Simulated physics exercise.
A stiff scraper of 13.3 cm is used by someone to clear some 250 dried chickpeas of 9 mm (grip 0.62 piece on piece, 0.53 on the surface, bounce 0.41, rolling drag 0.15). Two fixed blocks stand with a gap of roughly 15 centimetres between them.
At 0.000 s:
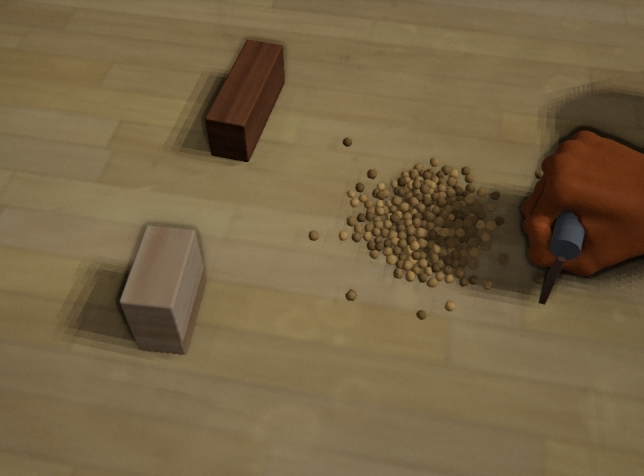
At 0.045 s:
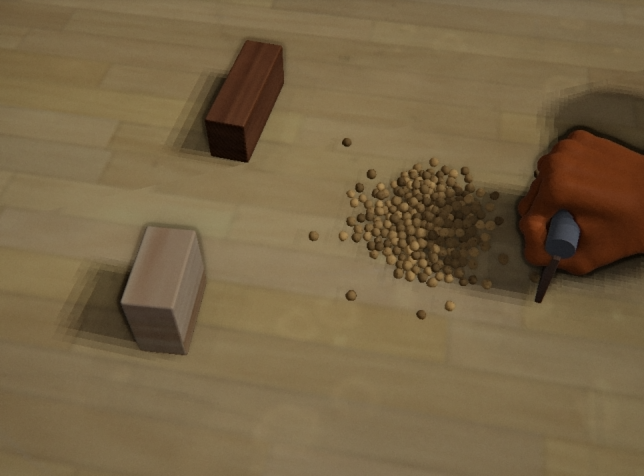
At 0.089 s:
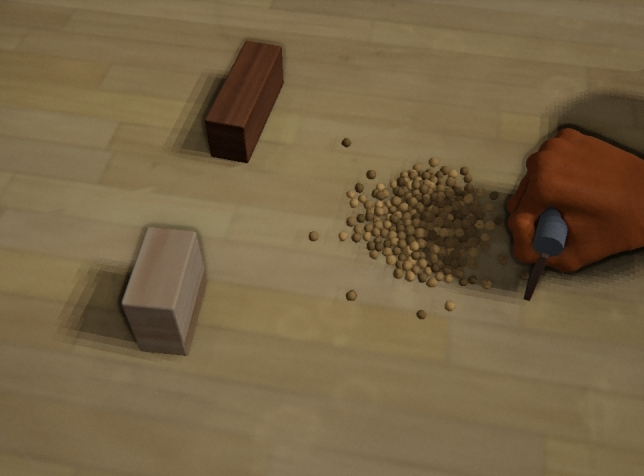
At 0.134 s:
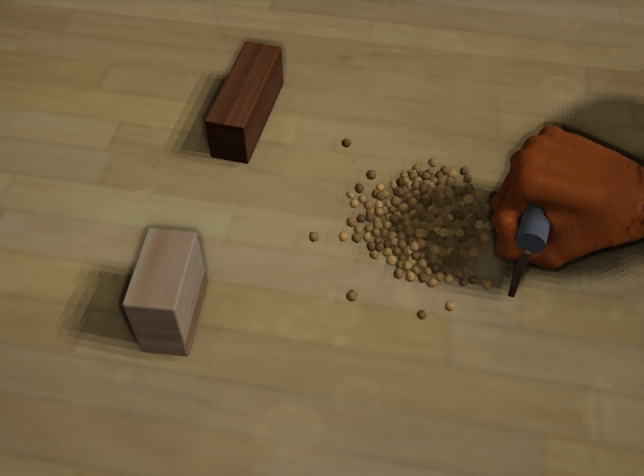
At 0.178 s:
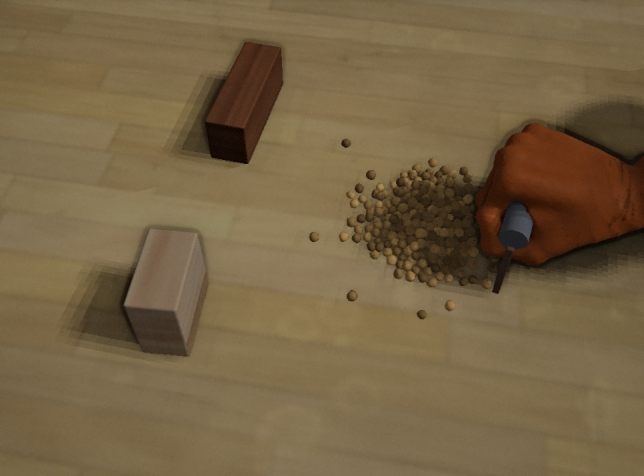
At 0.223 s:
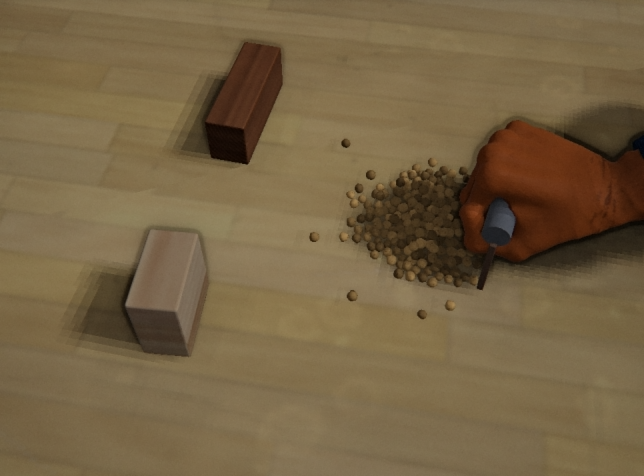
The clip opens on a wooden floor with a loose pile of small tan balls, a dark reddish block and a pale block to its left, and a hand gripping a scraper at right. The hand slides leftward to the pile's right edge, nudging a few balls while the blocks stay still.
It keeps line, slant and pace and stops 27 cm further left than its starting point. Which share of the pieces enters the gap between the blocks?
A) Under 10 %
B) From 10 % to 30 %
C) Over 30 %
The answer is B.
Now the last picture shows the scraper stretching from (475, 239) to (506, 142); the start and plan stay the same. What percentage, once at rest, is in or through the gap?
15 %.
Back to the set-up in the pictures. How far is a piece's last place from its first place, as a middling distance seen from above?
Close to 18 cm, measured level.
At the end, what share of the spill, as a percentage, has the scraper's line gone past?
Estimate: Close to 30 %.
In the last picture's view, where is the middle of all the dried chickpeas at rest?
I'd say close to (261, 188) in the last picture.
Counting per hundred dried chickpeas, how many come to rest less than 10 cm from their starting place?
20% or thereabouts.
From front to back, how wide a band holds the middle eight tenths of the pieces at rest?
Roughly 18 centimetres.
After 0.55 s, scraper 16 cm from its start, spill 17 cm wide; held up before the blocks 100 %.
Then, at 0.88 s, scraper 26 cm from its start, spill 19 cm wide; in or through the gap 5 %, held up before the blocks 95 %.
After 1.16 s, scraper 27 cm from its start, spill 20 cm wide; in or through the gap 20 %, held up before the blocks 80 %.
In the end, at 1.4 s, in or through the gap 20 %, round the near block 0 %, round the far block 0 %, held up before the blocks 80 %.
